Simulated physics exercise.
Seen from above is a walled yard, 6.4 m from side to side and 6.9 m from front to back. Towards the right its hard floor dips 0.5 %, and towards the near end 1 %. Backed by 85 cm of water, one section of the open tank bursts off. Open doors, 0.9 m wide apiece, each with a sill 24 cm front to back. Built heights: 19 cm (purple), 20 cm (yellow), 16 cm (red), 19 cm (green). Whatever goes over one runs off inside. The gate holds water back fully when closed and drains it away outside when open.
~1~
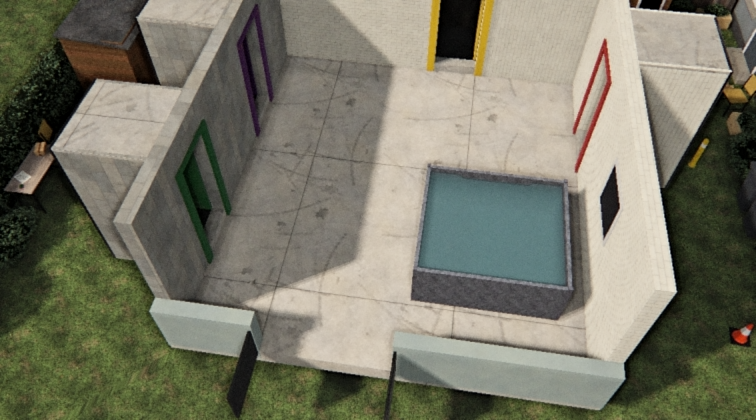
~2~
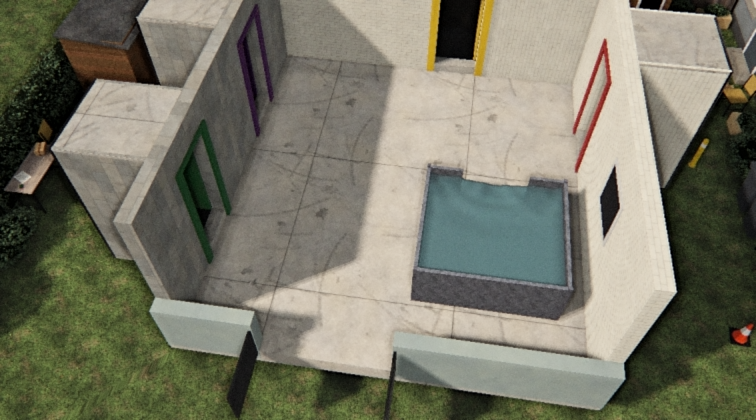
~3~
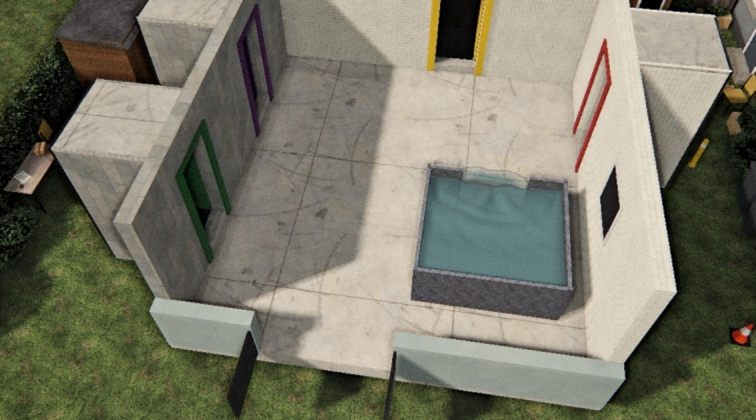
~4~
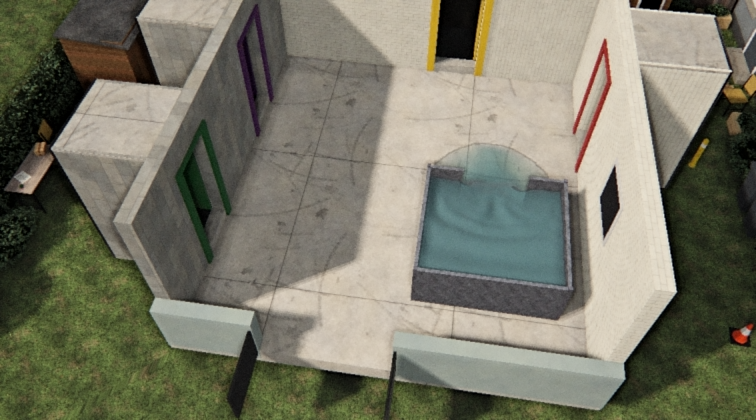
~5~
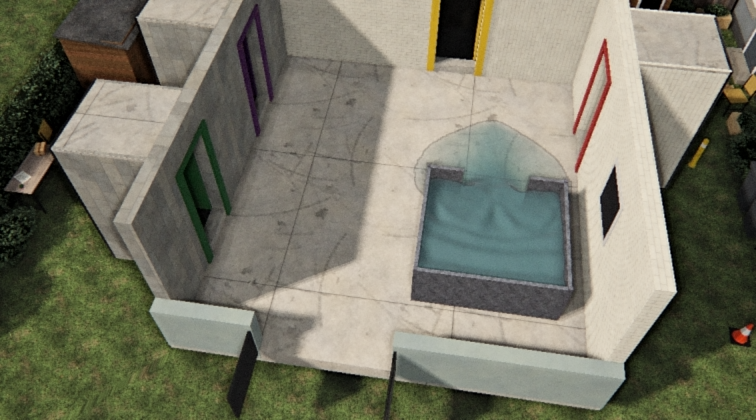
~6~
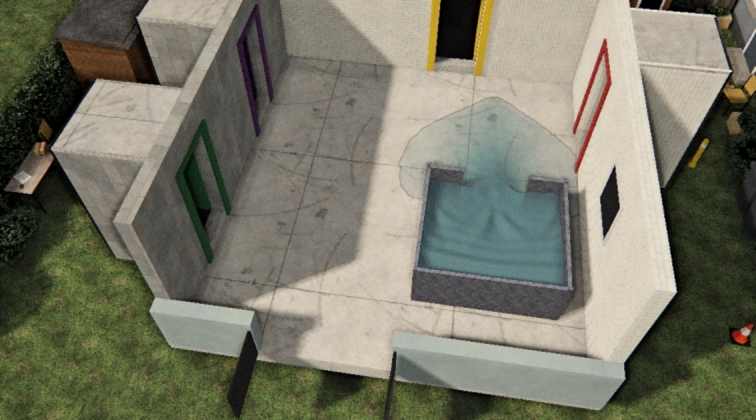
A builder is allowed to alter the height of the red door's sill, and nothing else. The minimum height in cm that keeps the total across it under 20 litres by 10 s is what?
It is close to 19 cm.
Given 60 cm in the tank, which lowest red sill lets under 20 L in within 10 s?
The step needs to be some 13.5 cm.
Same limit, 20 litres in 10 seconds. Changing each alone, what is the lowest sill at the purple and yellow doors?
You'd want some 14.5 cm at purple and some 26 cm at yellow.
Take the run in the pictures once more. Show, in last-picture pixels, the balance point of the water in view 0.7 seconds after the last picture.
The water's centre is at about (488, 210).
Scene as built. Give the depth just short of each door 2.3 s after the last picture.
Centimetres: Purple = 0, yellow = 27, red = 19, green = 0.
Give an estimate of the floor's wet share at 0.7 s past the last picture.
Approximately 35 % of it.
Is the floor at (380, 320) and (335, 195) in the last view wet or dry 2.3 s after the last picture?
In that order: Dry, dry.
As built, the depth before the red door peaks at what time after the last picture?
I'd say near 3.0 seconds.
Then, 0.7 s after the last picture water covers 35 % of the floor, deepest (58 cm) near (569, 86); 21 cm at the red door, 0 litres in over its 16 cm sill.
Then, 2.3 s after the last picture water covers 45 % of the floor, deepest (32 cm) near (518, 120); 19 cm at the red door, 13 litres in over its 16 cm sill.
Then, 9.3 s after the last picture water covers 100 % of the floor, deepest (18 cm) near (186, 326); 9 cm at the red door, 56 litres in over its 16 cm sill.
At the red door as built, the water peaked near 24 cm, 3.1 s after the last picture.
Run again over the same 10 s with other heights there, 36 litres in over 17.5 cm, 2 litres over 24 cm. The limit of 20 litres is kept from about 19 cm up.
